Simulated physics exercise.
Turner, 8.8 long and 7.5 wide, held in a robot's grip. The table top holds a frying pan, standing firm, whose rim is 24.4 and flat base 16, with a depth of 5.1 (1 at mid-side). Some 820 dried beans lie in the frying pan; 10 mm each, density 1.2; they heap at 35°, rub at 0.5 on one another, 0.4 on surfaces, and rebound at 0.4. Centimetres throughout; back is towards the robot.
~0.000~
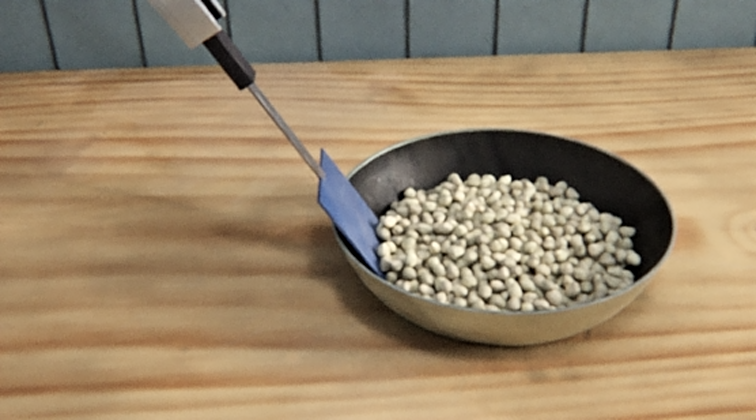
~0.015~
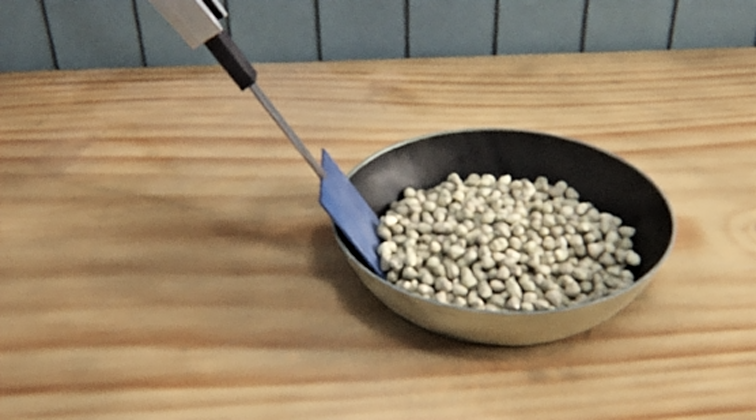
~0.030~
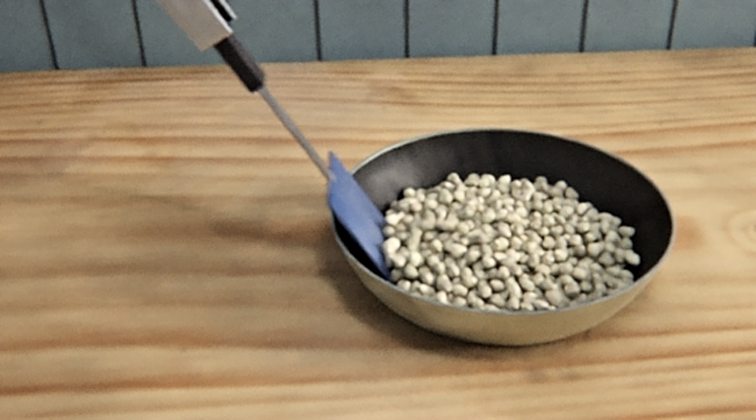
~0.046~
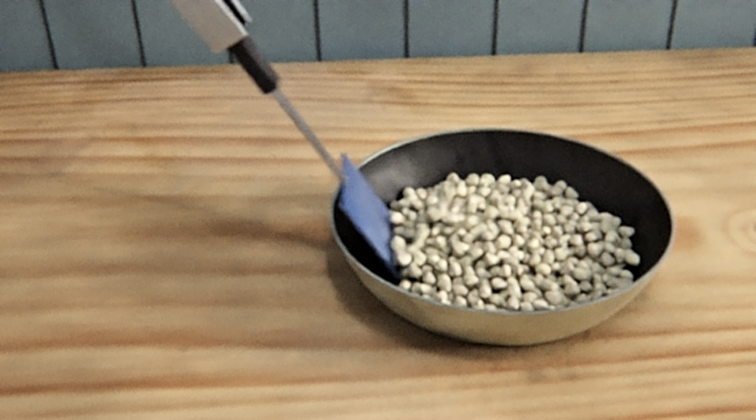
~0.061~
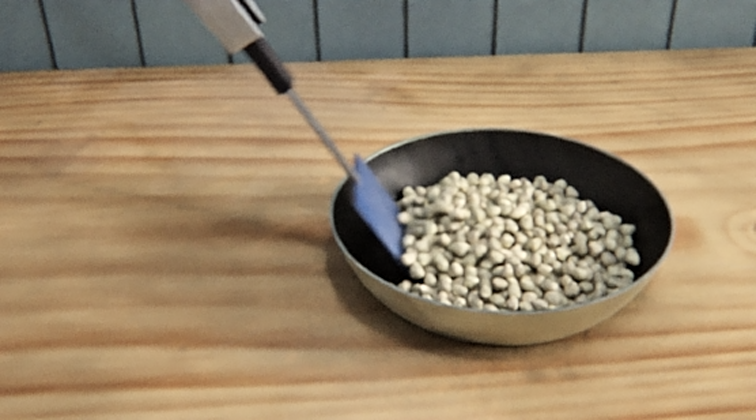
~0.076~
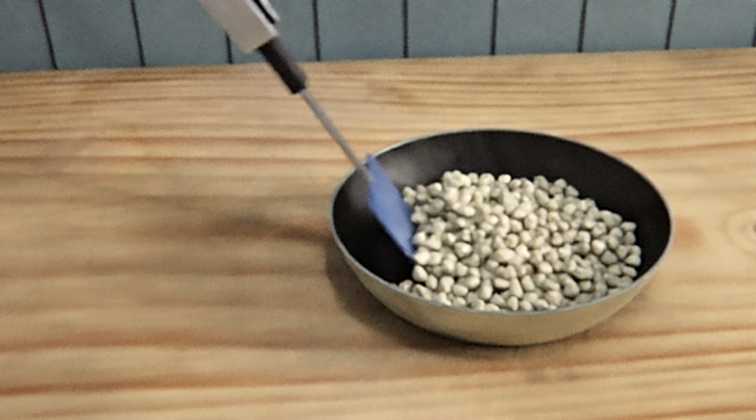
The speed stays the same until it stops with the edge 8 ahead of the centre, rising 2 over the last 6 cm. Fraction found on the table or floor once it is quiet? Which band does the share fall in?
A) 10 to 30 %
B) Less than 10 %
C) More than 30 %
10 to 30 % (A).
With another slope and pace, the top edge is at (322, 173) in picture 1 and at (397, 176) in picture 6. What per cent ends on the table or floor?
25 %.
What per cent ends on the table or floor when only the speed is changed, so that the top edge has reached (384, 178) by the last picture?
Roughly 20 per cent.
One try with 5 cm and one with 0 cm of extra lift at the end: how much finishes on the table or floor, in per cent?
Close to 15 and 10 percent respectively.
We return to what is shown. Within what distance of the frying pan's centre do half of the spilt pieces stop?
Estimate: Near 18 cm.
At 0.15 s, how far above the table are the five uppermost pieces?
About 5 centimetres.
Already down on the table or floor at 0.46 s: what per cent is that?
My estimate is roughly 10 %.
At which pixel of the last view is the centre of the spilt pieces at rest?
The centre sits at roughly (717, 249).
After 0.15 s, sloping 59°, highest piece 5 above the table; 815 in the frying pan.
After 0.22 s, sloping 59°, highest piece 6 above the table; 815 in the frying pan.
After 0.46 s, sloping 59°, highest piece 7 above the table; 705 in the frying pan, 90 on the table or floor, 20 on the blade or in flight.
After 1.51 s, sloping 59°, highest piece 6 above the table; 702 in the frying pan, 113 on the table or floor.
In the end, 702 in the frying pan, 113 on the table or floor. That is 14 % on the table or floor.
